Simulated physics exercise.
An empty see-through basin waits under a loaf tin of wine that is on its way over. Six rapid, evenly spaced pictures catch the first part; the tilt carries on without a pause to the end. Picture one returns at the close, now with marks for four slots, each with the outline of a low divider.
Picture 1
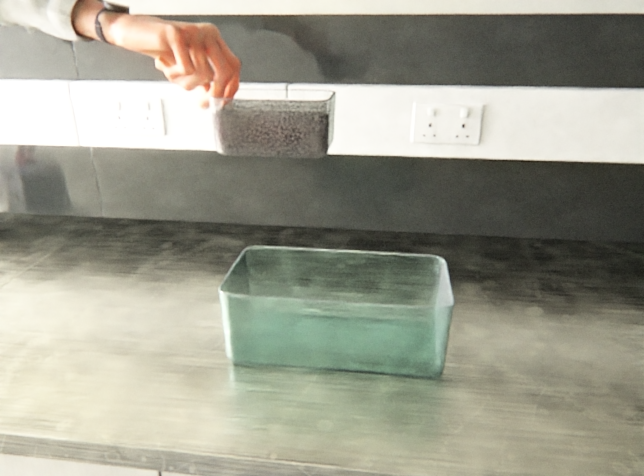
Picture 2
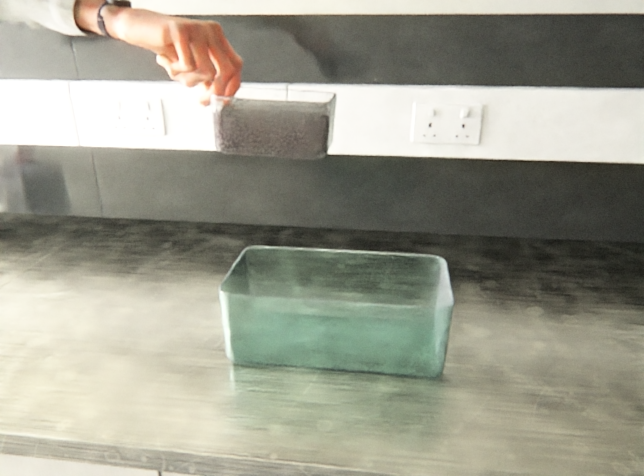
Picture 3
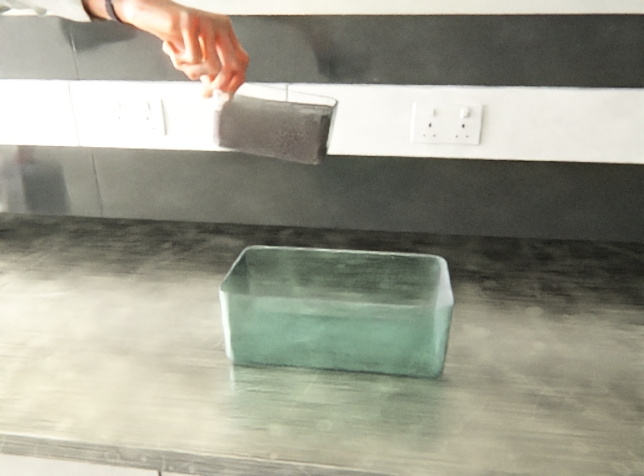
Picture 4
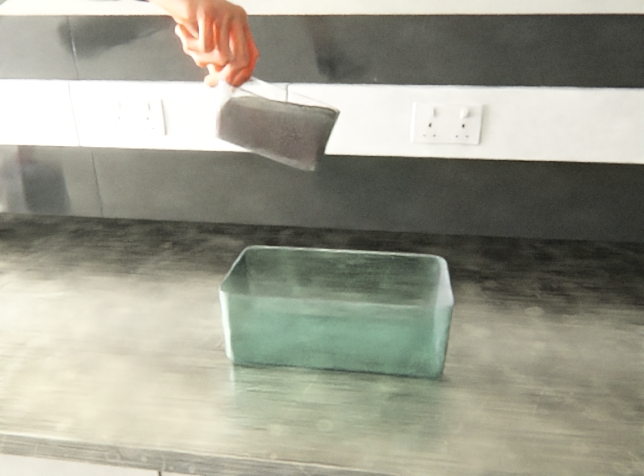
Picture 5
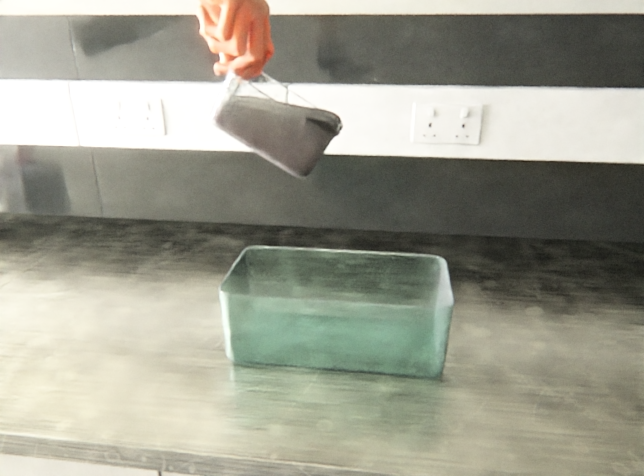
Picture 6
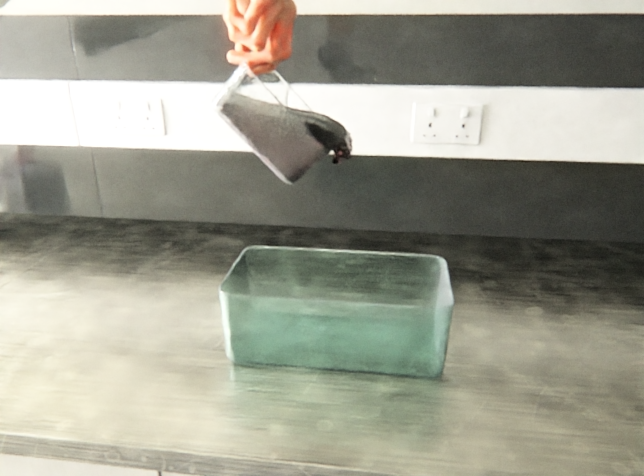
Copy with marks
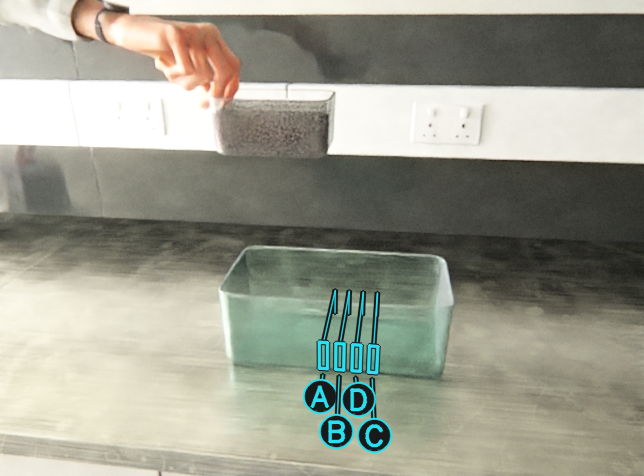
A hand held a clear container of dark contents above an empty see-through basin on a counter, then tilted it steadily down to the right until some of the dark contents slipped over the lip.
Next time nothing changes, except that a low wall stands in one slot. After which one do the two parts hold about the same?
Choose C.
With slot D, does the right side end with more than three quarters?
No, it does not.
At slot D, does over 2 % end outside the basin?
Yes, it does.
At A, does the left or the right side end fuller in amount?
The right side.
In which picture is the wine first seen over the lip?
Picture 5.
On the marked copy, A at (322, 374); B at (339, 376); C at (372, 378); D at (355, 377).
If A is chosen, about 14 % ends left of the wall and 78 % right of it; 8 % is lost outside.
If B is chosen, about 21 % ends left of the wall and 72 % right of it; 7 % is lost outside.
If C is chosen, about 46 % ends left of the wall and 46 % right of it; 8 % is lost outside.
If D is chosen, about 33 % ends left of the wall and 60 % right of it; 7 % is lost outside.
